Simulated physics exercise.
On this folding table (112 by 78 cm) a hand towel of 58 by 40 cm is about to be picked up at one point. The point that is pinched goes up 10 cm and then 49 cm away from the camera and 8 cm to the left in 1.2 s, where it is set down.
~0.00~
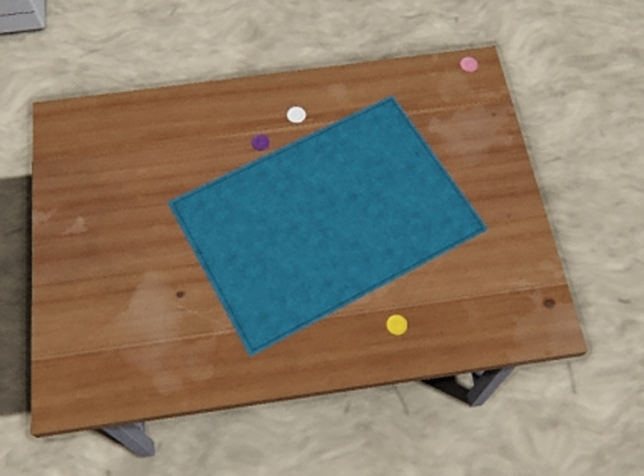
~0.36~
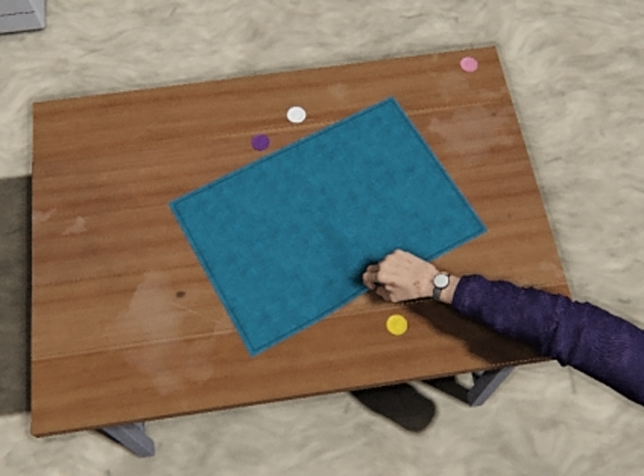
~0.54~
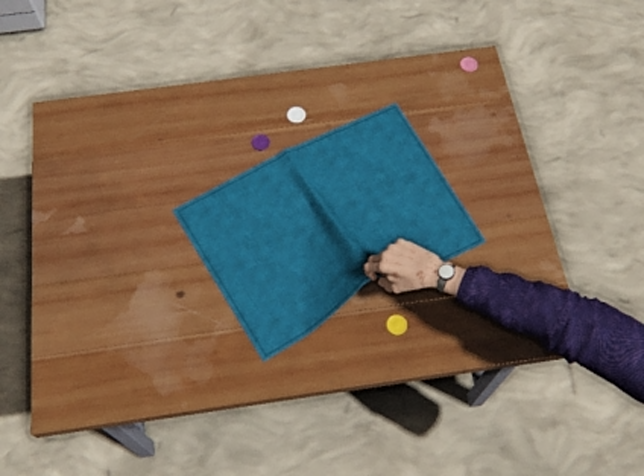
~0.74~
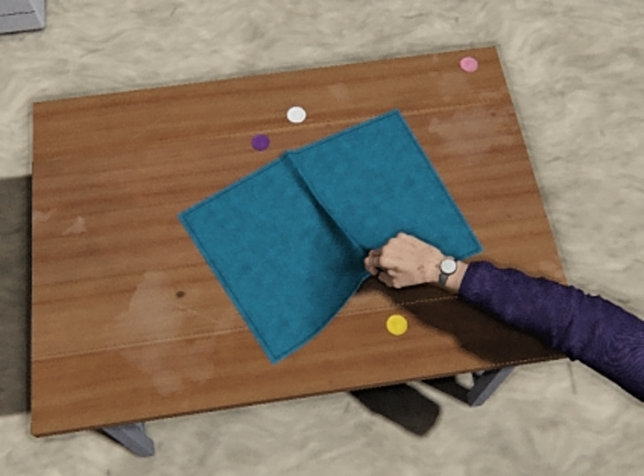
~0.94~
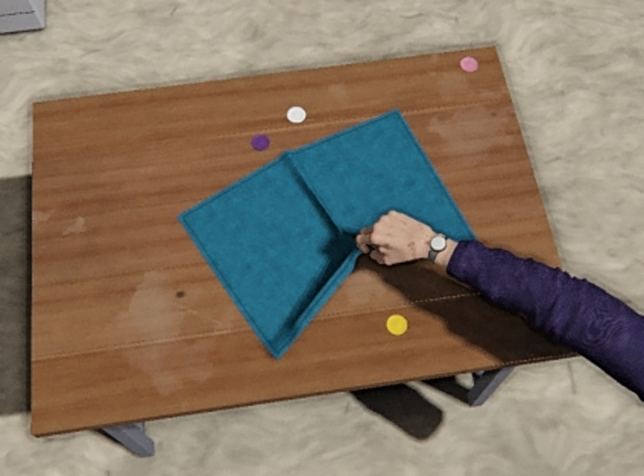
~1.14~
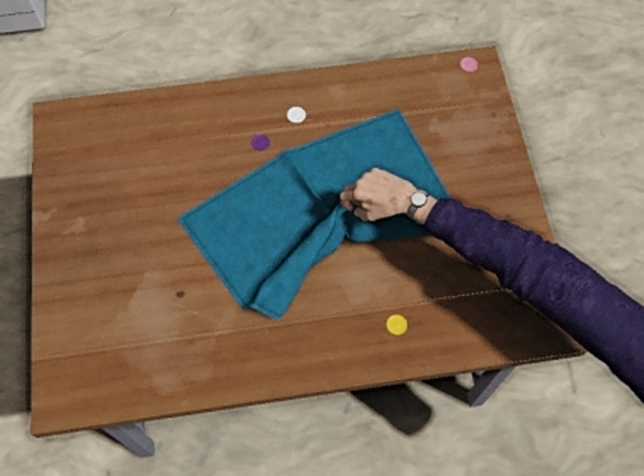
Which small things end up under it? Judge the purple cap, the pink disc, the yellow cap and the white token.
Result: Purple cap vanishes under it, pink disc still shows, yellow cap stays uncovered, white token vanishes under it.
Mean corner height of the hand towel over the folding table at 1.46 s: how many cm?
Mean corner height at that time: Approx. 1 cm.
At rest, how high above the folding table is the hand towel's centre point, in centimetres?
The middle settles about 2 cm high.
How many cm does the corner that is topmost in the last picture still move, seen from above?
That corner moves about 4 cm, measured flat, before it rests.
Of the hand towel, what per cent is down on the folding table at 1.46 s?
Roughly 45 percent.
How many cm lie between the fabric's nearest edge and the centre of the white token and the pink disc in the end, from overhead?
2 cm and 18 cm.
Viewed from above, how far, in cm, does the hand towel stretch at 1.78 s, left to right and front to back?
52 x 32 cm.
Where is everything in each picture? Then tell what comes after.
The first picture shows purple cap (261, 142); pink disc (469, 64); yellow cap (397, 325); white token (296, 115); hand towel corners (250, 357) (168, 203) (392, 96) (488, 230); highest point 0 cm, lowest 0 cm.
The second picture shows hand towel corners (252, 357) (168, 204); grip (374, 287); highest point 3 cm, lowest 0 cm.
The third picture shows hand towel corners (264, 362) (173, 211); grip (376, 278); highest point 8 cm, lowest 0 cm.
The fourth picture shows hand towel corners (273, 365) (177, 216); grip (376, 273); highest point 10 cm, lowest 0 cm.
The fifth picture shows hand towel corners (278, 360) (177, 217); grip (368, 251); highest point 10 cm, lowest 0 cm.
The sixth picture shows hand towel corners (271, 313) (177, 219) (399, 109) (479, 231); grip (352, 208); highest point 10 cm, lowest 0 cm.
At 1.5 s, 45 % of it is down, spanning 58 by 34 cm, above no small thing.
At 1.8 s, 40 % of it is down, spanning 52 by 32 cm, above purple cap, white token.
At 2.1 s, 45 % of it is down, spanning 52 by 32 cm, above purple cap, white token.
At 2.4 s, 45 % of it is down, spanning 53 by 32 cm, above purple cap, white token.
At 3.4 s, 50 % of it is down, spanning 53 by 33 cm, above purple cap, white token.
